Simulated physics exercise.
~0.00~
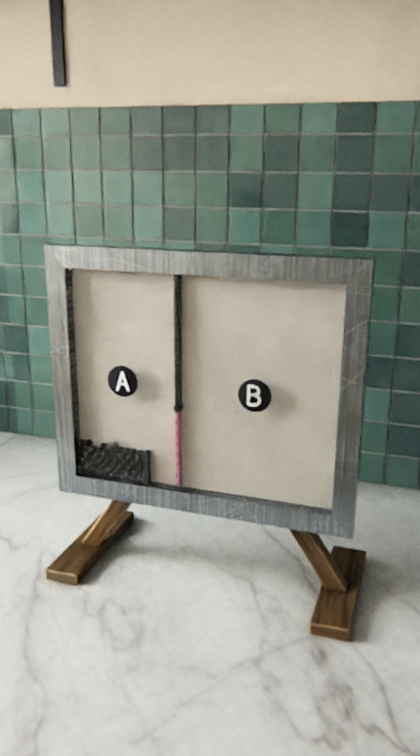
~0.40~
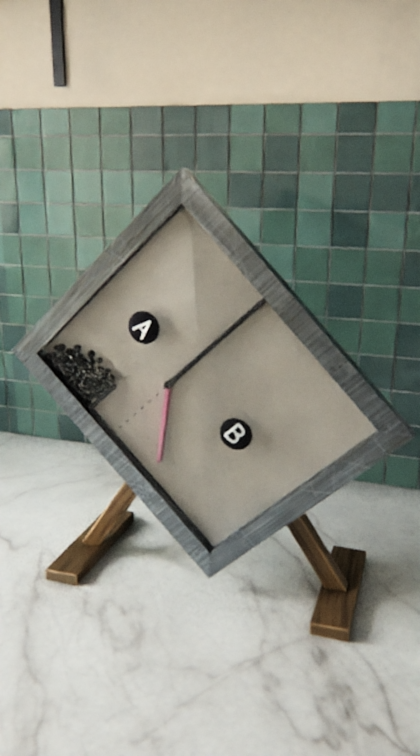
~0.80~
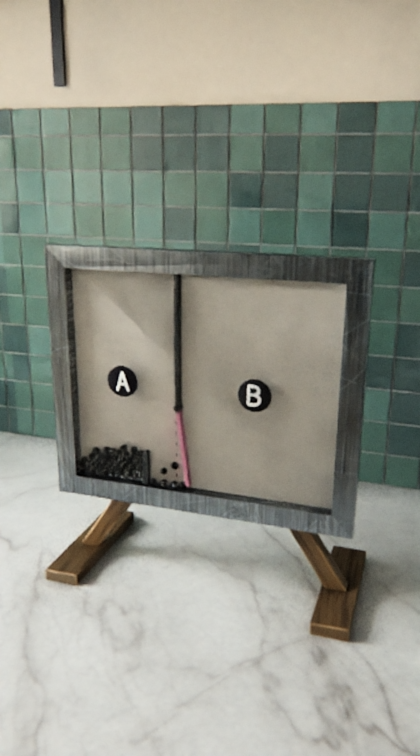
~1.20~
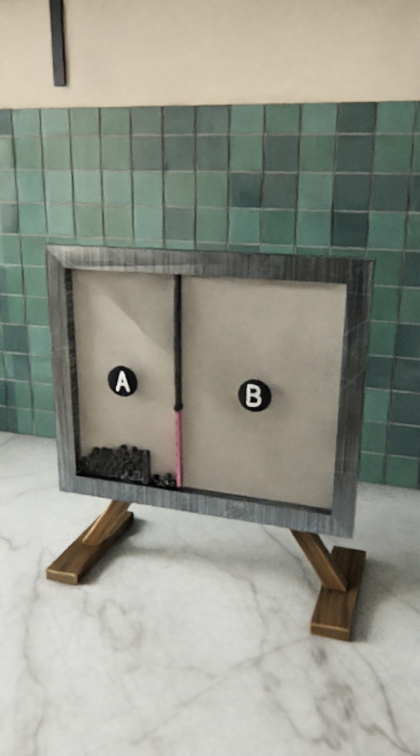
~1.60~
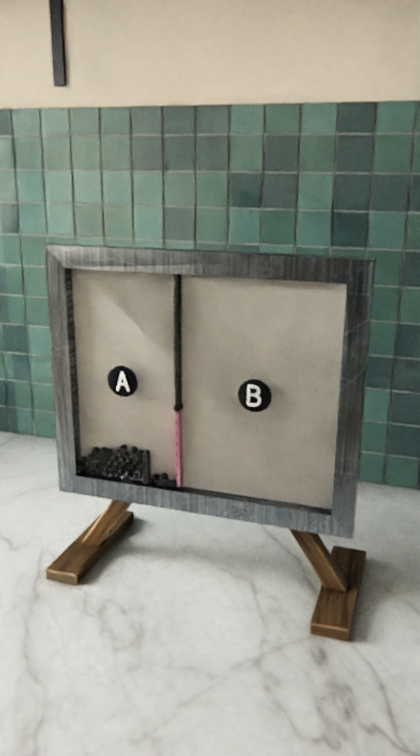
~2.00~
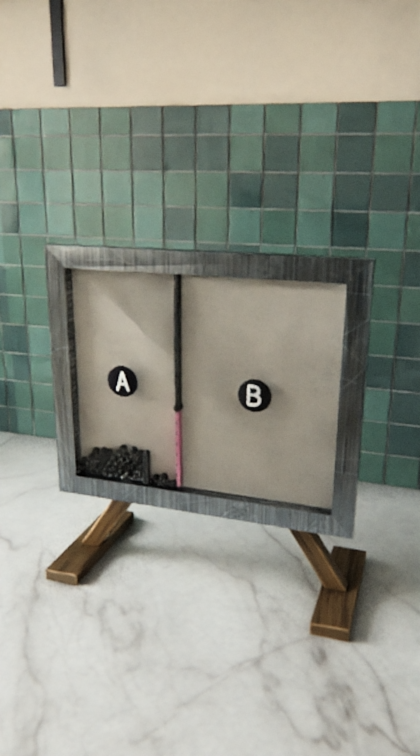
On a white marble counter before green wall tiles, seen from the front by a still camera, a shallow grey-framed case stands on two wooden feet. Side A is on the left and wider side B on the right, parted by a dark divider ending in a pink flap, with small black beads heaped at lower left behind a low wall. The case tilts clockwise, the beads bunching in its left corner while the flap swings open. It turns back level, and some beads spill over beside the flap. The flap hangs shut, and all the beads rest in A, leaving B empty.
